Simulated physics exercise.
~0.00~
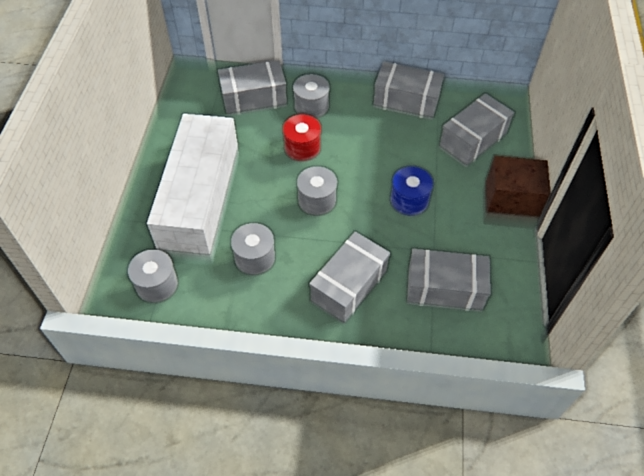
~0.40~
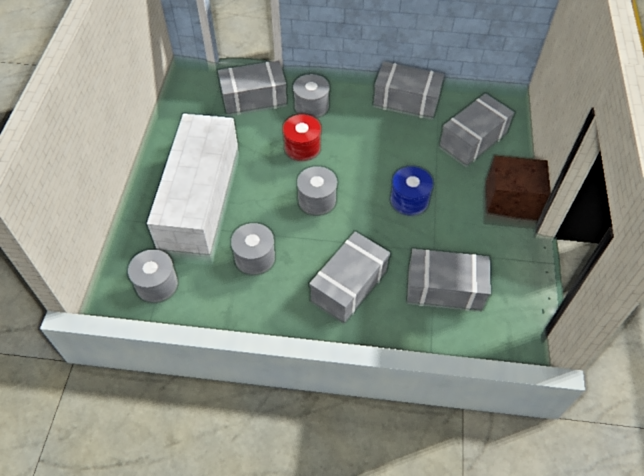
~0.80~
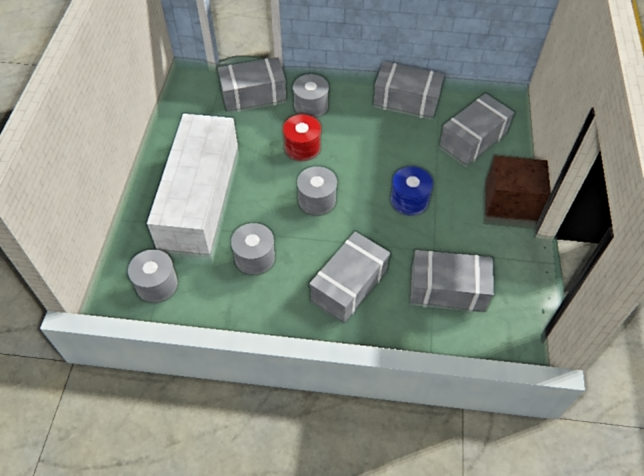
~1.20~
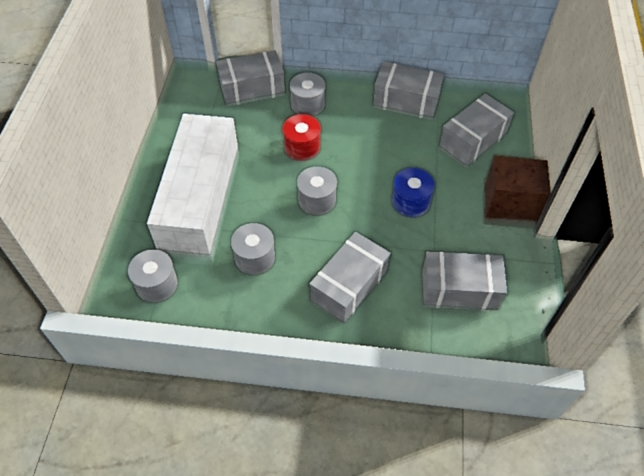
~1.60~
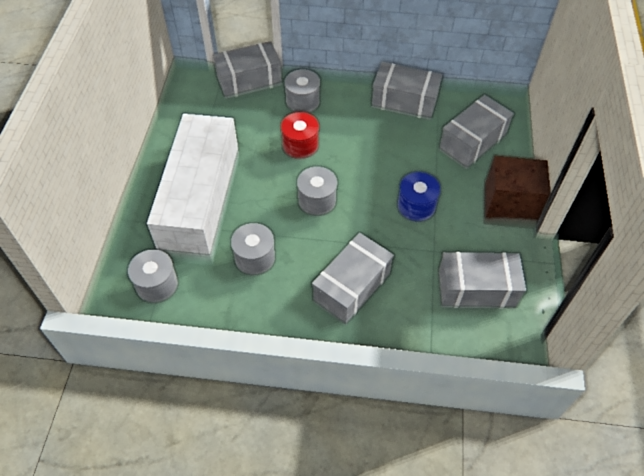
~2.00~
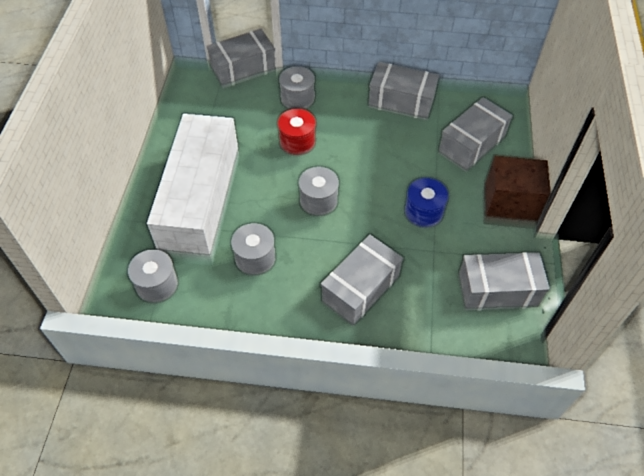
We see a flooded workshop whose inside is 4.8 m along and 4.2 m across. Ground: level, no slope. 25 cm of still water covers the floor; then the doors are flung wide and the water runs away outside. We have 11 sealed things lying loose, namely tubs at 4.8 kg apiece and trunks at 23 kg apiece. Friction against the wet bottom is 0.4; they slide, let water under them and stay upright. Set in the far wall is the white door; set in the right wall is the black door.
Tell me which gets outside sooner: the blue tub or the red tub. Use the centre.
The blue one is outside sooner.
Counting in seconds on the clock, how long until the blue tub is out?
5.0 s or so.
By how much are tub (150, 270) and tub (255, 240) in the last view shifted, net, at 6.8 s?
The shifts read 30 cm and 50 cm, in that sequence.
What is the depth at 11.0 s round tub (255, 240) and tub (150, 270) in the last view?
I'd put it at 12 cm and 12 cm respectively.
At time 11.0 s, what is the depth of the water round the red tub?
Near 11 cm deep.
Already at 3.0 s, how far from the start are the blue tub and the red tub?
Shifts: Around 60 and 30 cm.
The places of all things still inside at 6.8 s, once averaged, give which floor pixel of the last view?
I'd put it close to (355, 214) in the last view.
After 3.0 s the blue tub is near (449, 215), 0.6 m from its start, afloat; the red tub is near (290, 116), 0.3 m from its start, afloat; 2 of 11 are out; 9 afloat.
After 6.8 s the blue tub has gone out (at 4.9 s); the red tub is near (286, 104), 0.6 m from its start, afloat; 4 of 11 are out; 7 afloat.
After 11.0 s the blue tub has gone out (at 4.9 s); the red tub is near (246, 53), 1.7 m from its start, afloat; 6 of 11 are out; 5 afloat.
After 15.0 s the blue tub has gone out (at 4.9 s); the red tub has gone out (at 11.3 s); 7 of 11 are out; 4 afloat.
